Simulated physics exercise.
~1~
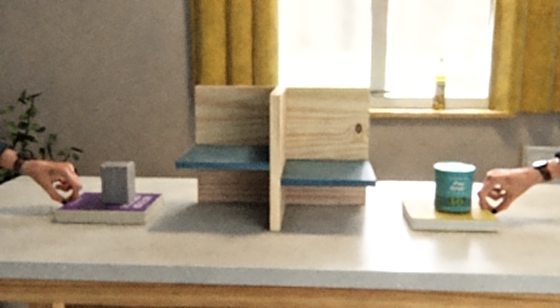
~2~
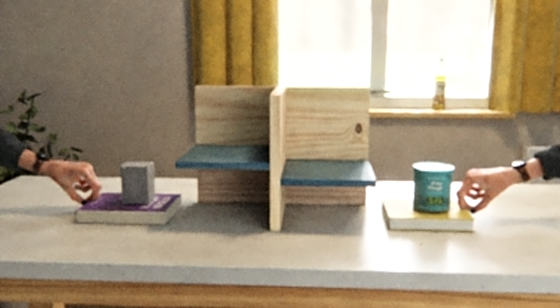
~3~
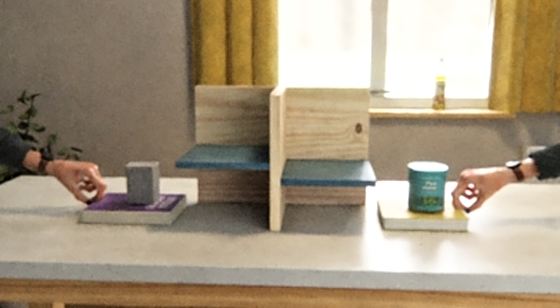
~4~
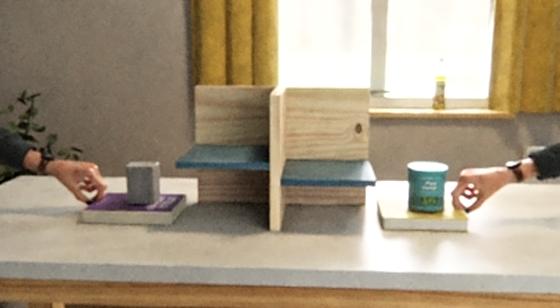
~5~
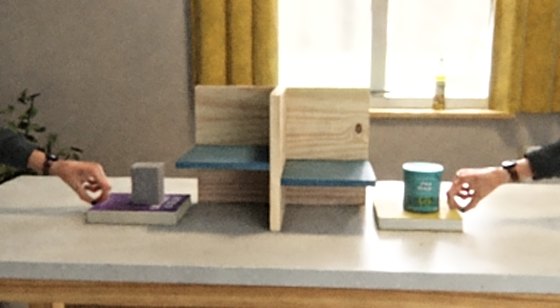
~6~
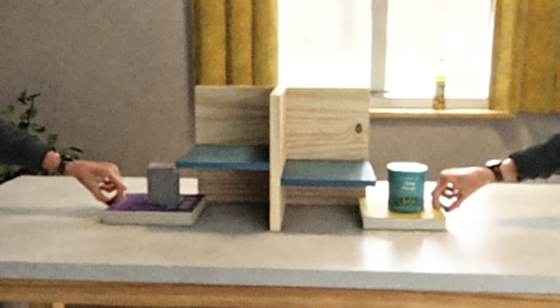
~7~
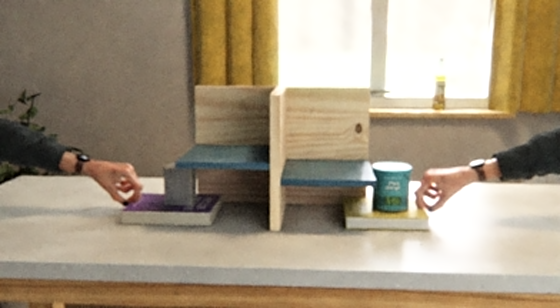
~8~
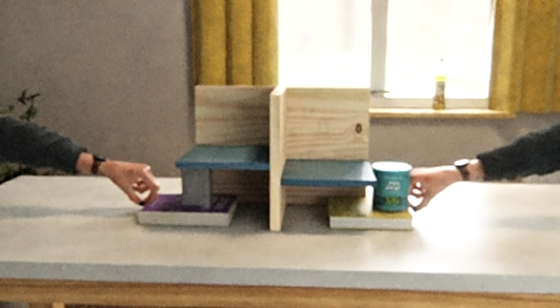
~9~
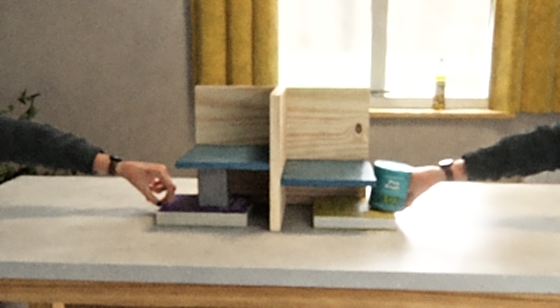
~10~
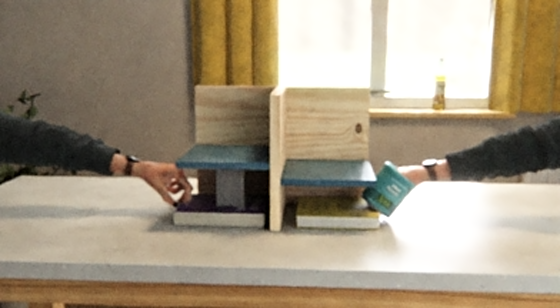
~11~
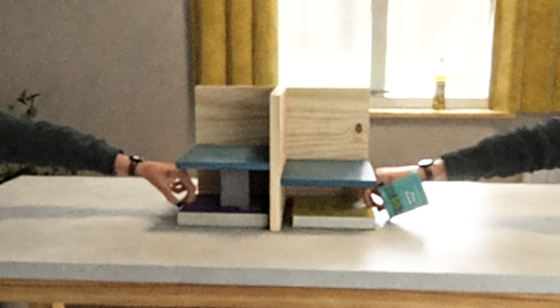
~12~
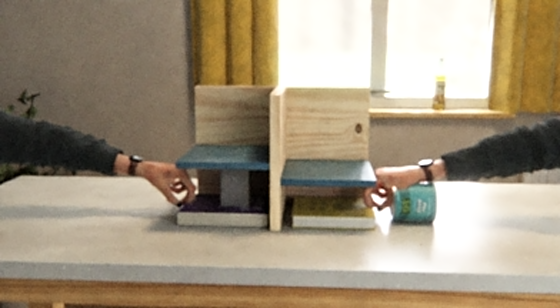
Books pushed by two hands carry a grey block under one shelf while another topples a turquoise pot.
